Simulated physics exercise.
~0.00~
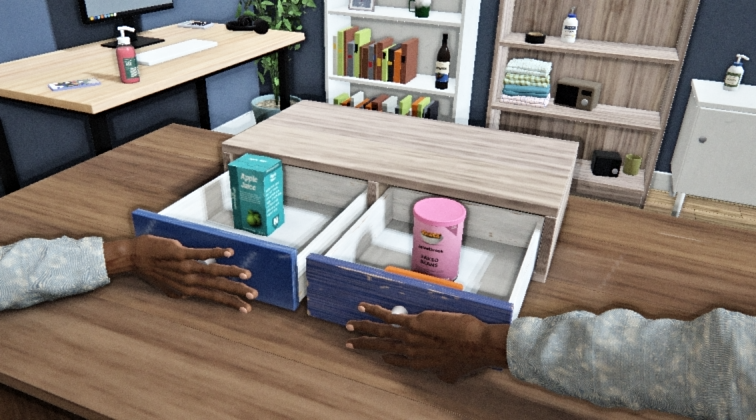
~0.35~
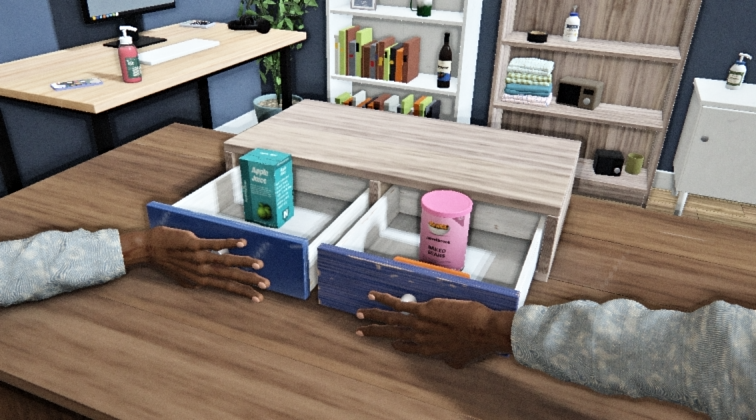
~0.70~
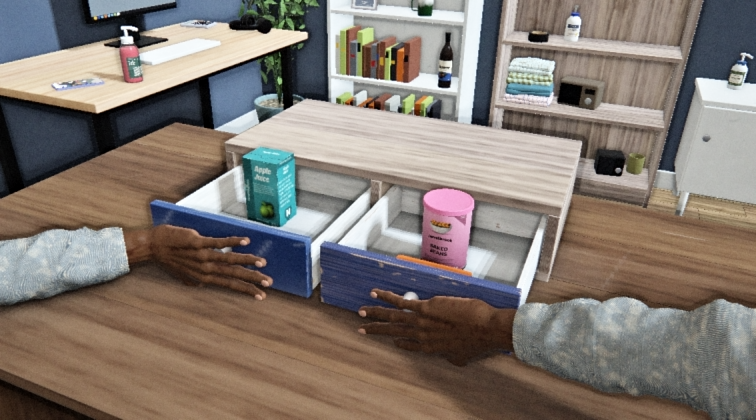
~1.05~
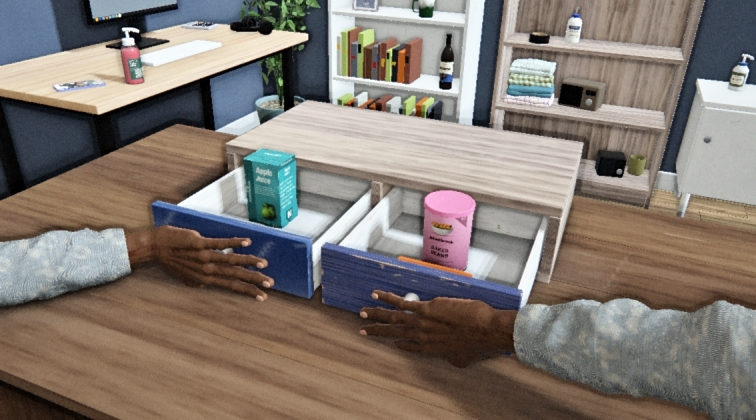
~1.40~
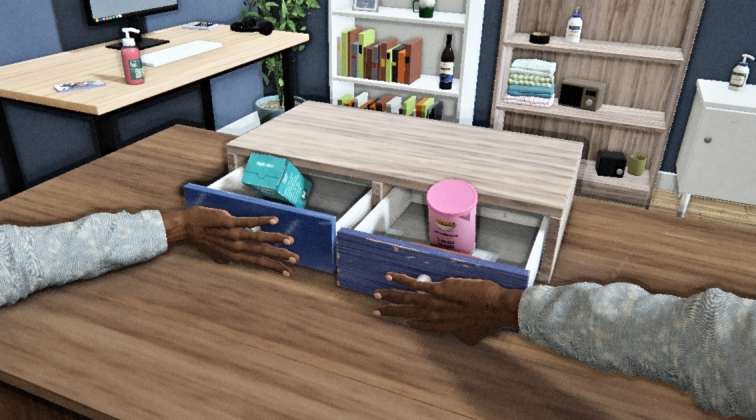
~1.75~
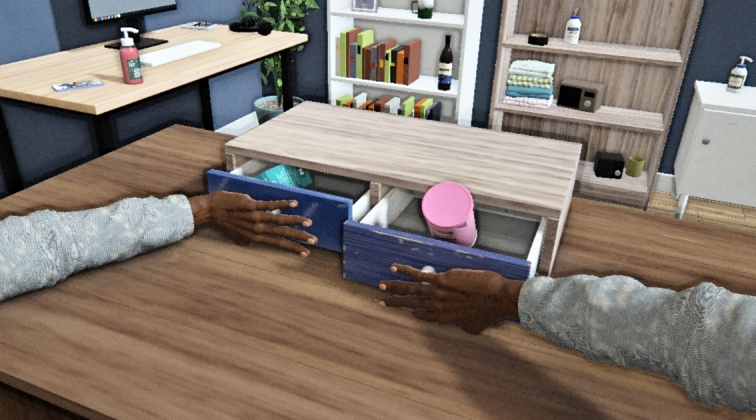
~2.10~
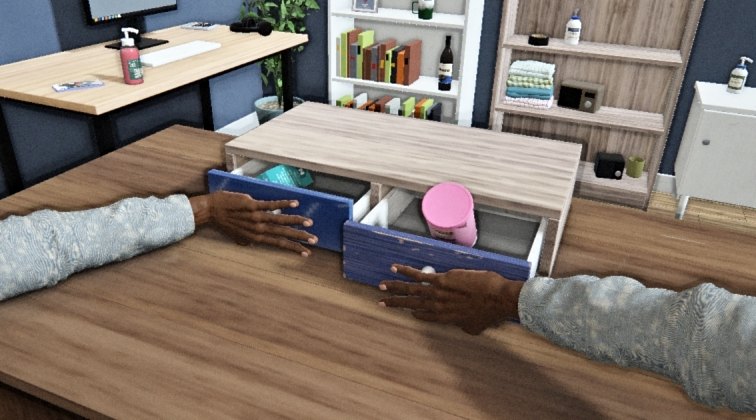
In the video, two hands press the blue fronts of a low wooden cabinet's open drawers inward, one holding a turquoise carton, the other a pink pot and orange case. The carton tips onto its side, the pot leans, and both drawers stay ajar.
